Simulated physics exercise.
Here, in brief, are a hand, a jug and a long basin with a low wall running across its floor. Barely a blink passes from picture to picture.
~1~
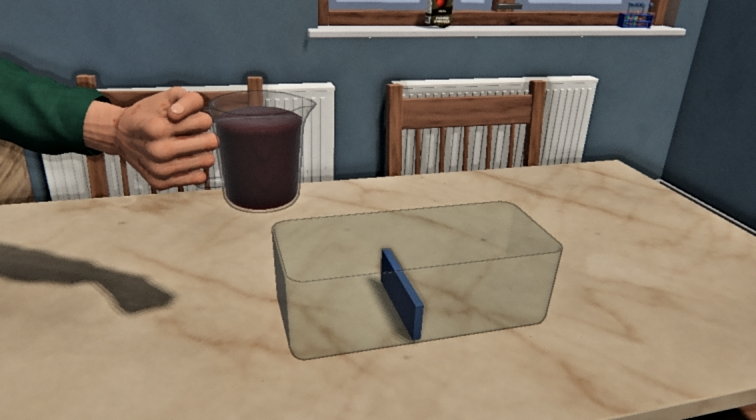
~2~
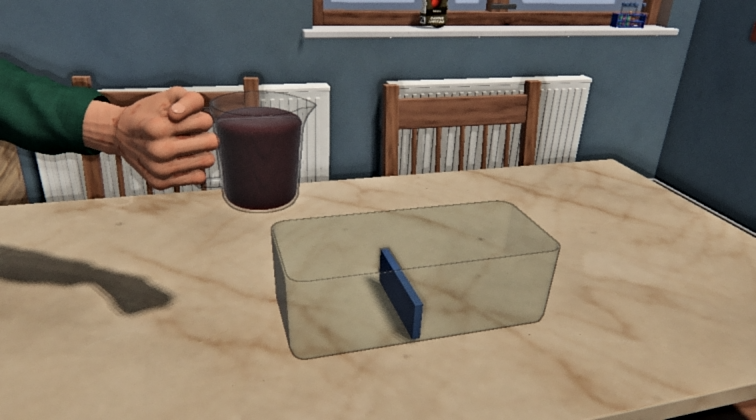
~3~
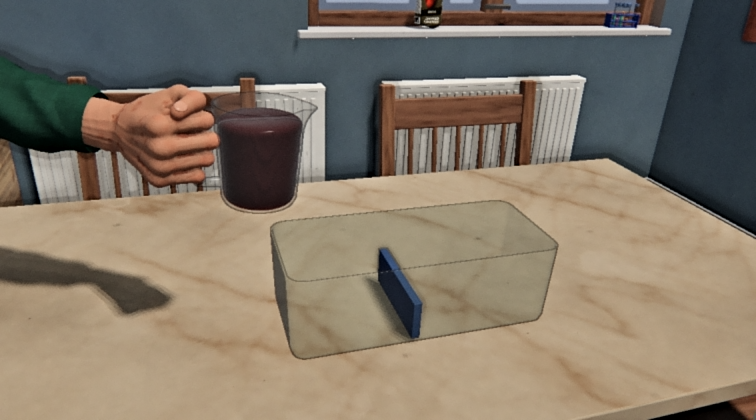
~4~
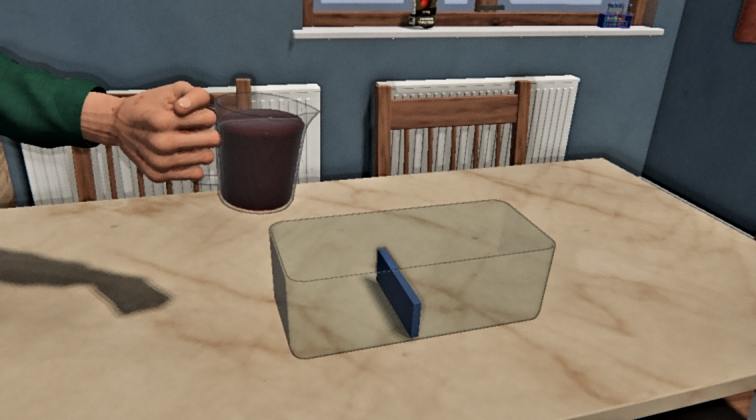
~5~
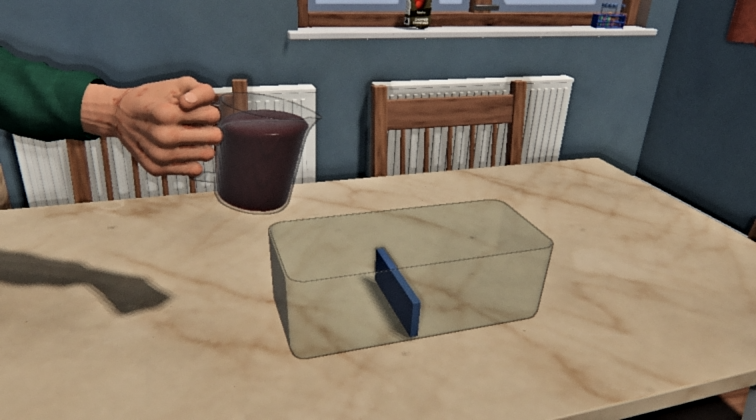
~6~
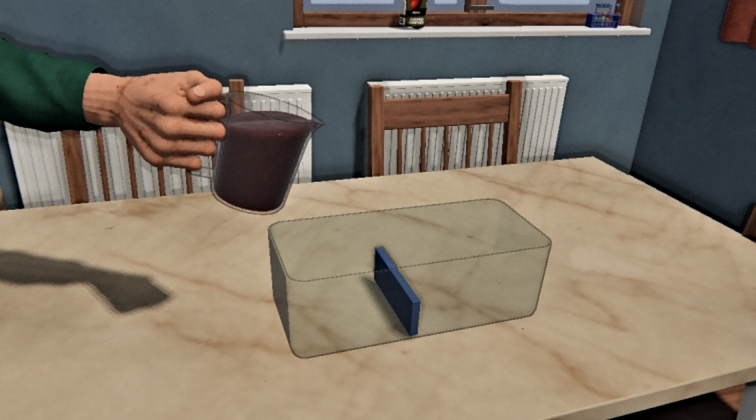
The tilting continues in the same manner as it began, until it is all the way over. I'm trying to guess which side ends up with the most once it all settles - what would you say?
Hmm, the left portion ends up holding the most.
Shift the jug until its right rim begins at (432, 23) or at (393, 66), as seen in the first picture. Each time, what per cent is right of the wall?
You'd see around 95 per cent, and then around 90 per cent.
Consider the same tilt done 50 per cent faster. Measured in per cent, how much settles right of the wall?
About 5 per cent.
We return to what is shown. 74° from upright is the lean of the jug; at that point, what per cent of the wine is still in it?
70 %.
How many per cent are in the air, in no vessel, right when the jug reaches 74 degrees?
It works out to about 20 percent.
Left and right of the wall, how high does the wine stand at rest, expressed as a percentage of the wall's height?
On the left it's around 50 per cent; on the right, 0 per cent.
A moment on, the tilt is 74° and 68 per cent is still to pour, 14 is left of the wall and 0 right of it.
Next, the tilt is 111° and 10 per cent is still to pour, 79 is left of the wall and 1 right of it.
Then the tilt is 121° and 0 per cent is still to pour, 95 is left of the wall and 3 right of it.
Later the tilt is 121° and 0 per cent is still to pour, 95 is left of the wall and 3 right of it.
In the end 95 per cent lies left of the wall, 3 right of it and 2 outside.
